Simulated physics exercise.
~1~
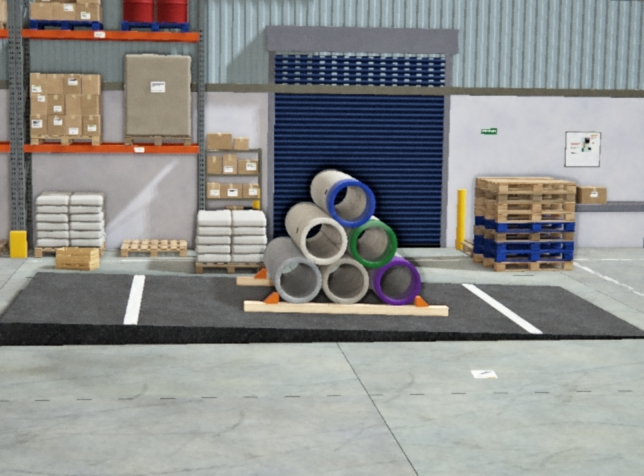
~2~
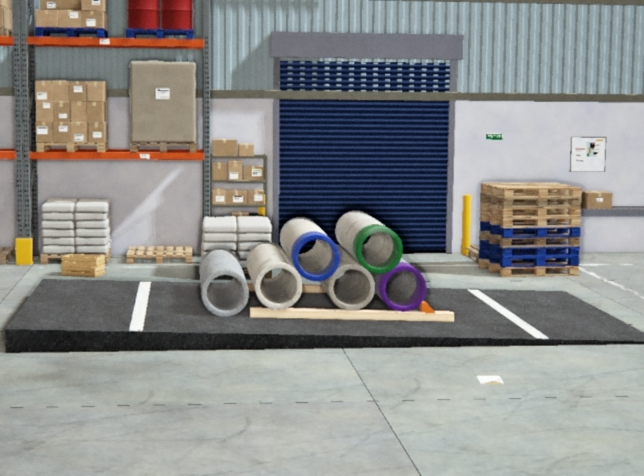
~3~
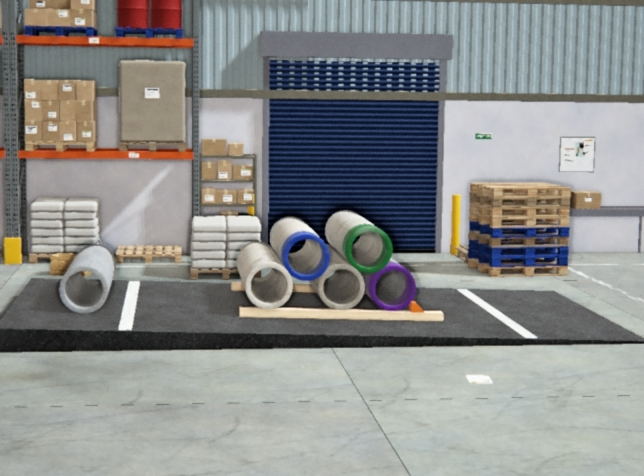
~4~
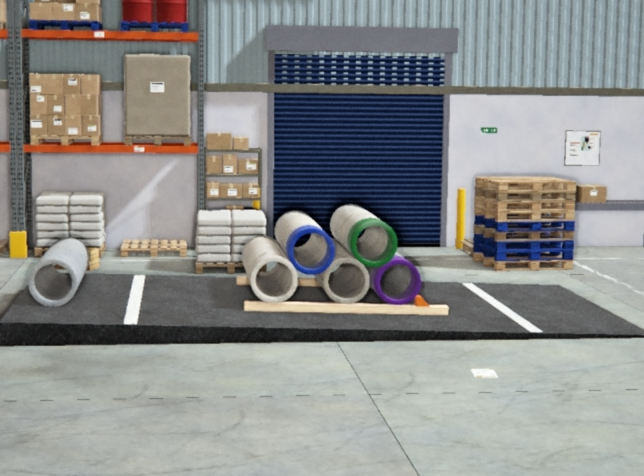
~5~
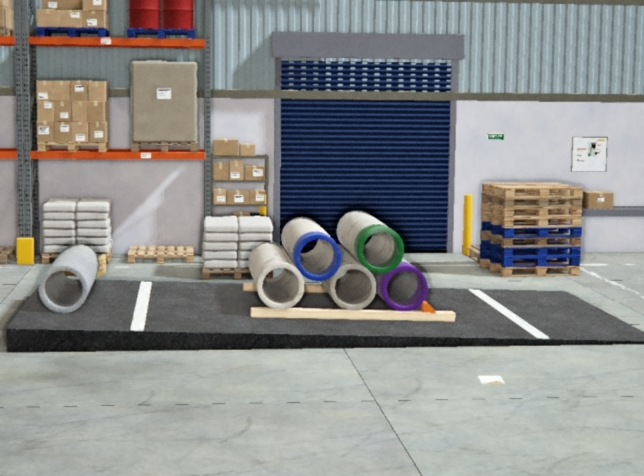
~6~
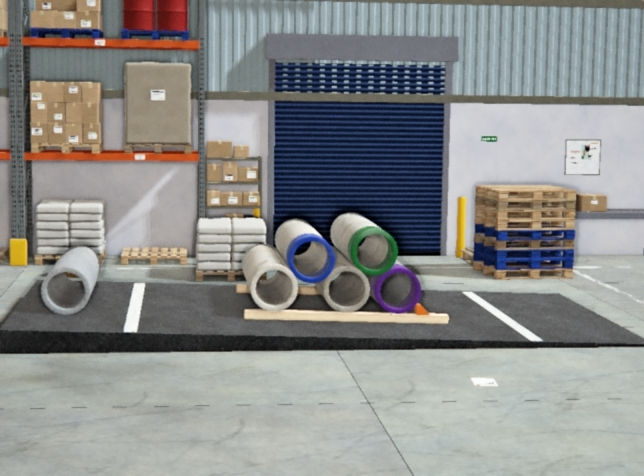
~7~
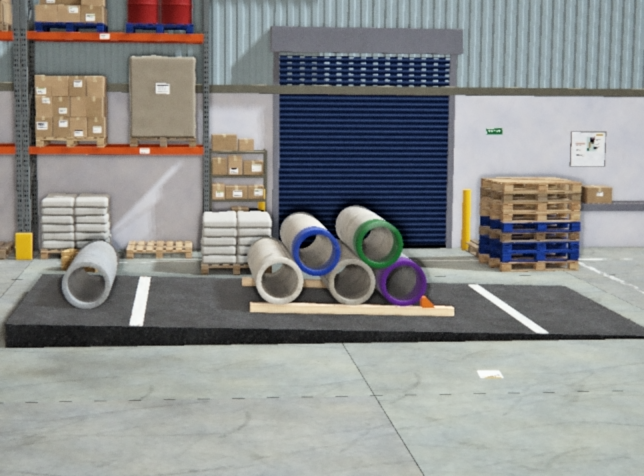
The stacked concrete pipes slump, the blue one dropping left as a grey one rolls past the left line and stops.
